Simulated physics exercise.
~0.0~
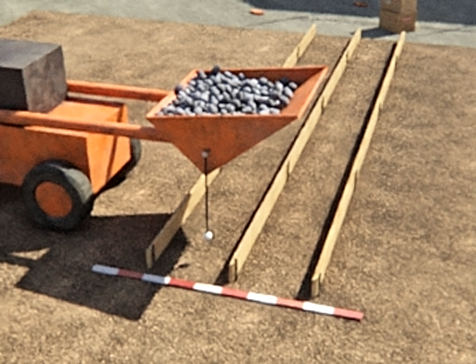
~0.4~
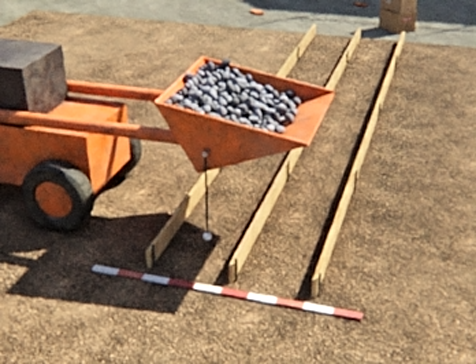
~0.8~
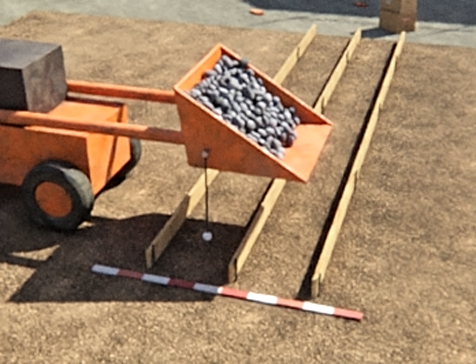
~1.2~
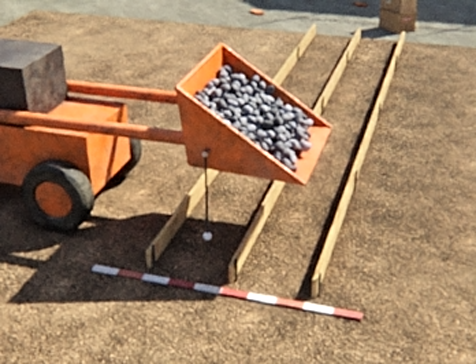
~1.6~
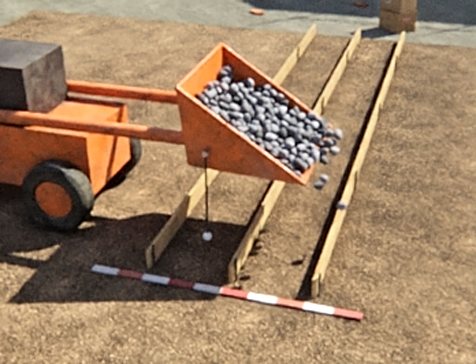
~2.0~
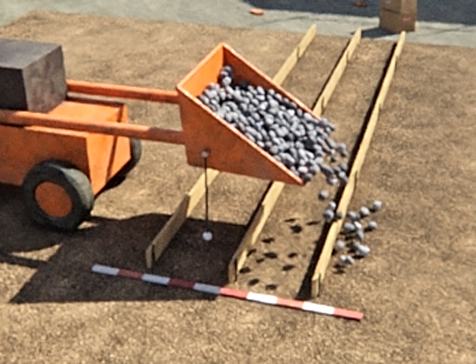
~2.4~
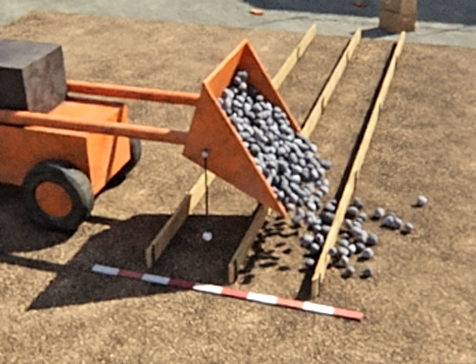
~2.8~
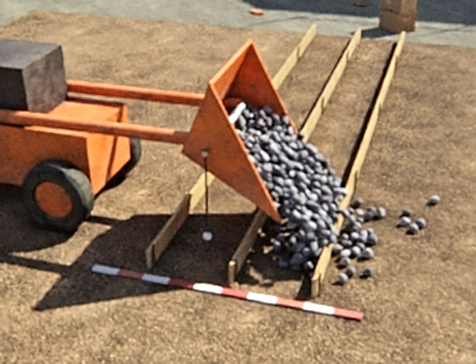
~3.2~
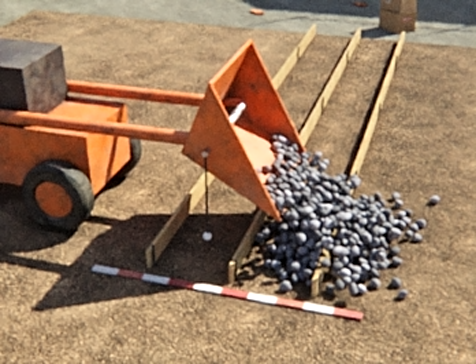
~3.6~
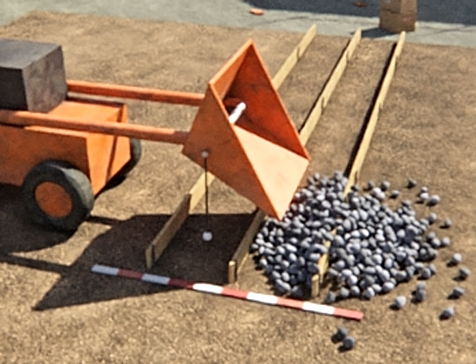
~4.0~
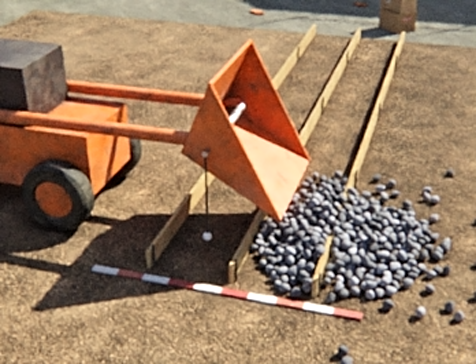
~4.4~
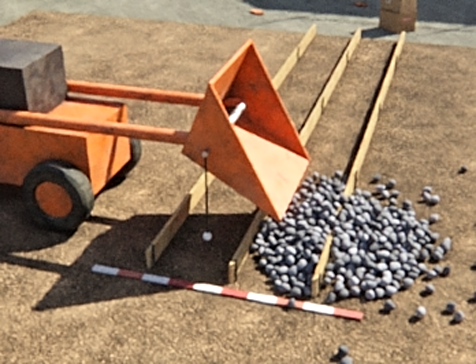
An orange bucket heaped with smooth grey stones, held on the arms of a small loader, begins tilting forward over thin wooden boards set on brown ground. It tips partway and pauses, the stones still inside, until a few slip over its lower edge. The bucket then tilts much more steeply, and the stones pour out in a thick stream, some rolling beyond the farthest board. The bucket stops turning while the rest slide out. It ends empty, with the stones lying in a broad pile across the last board, a few scattered to the right.
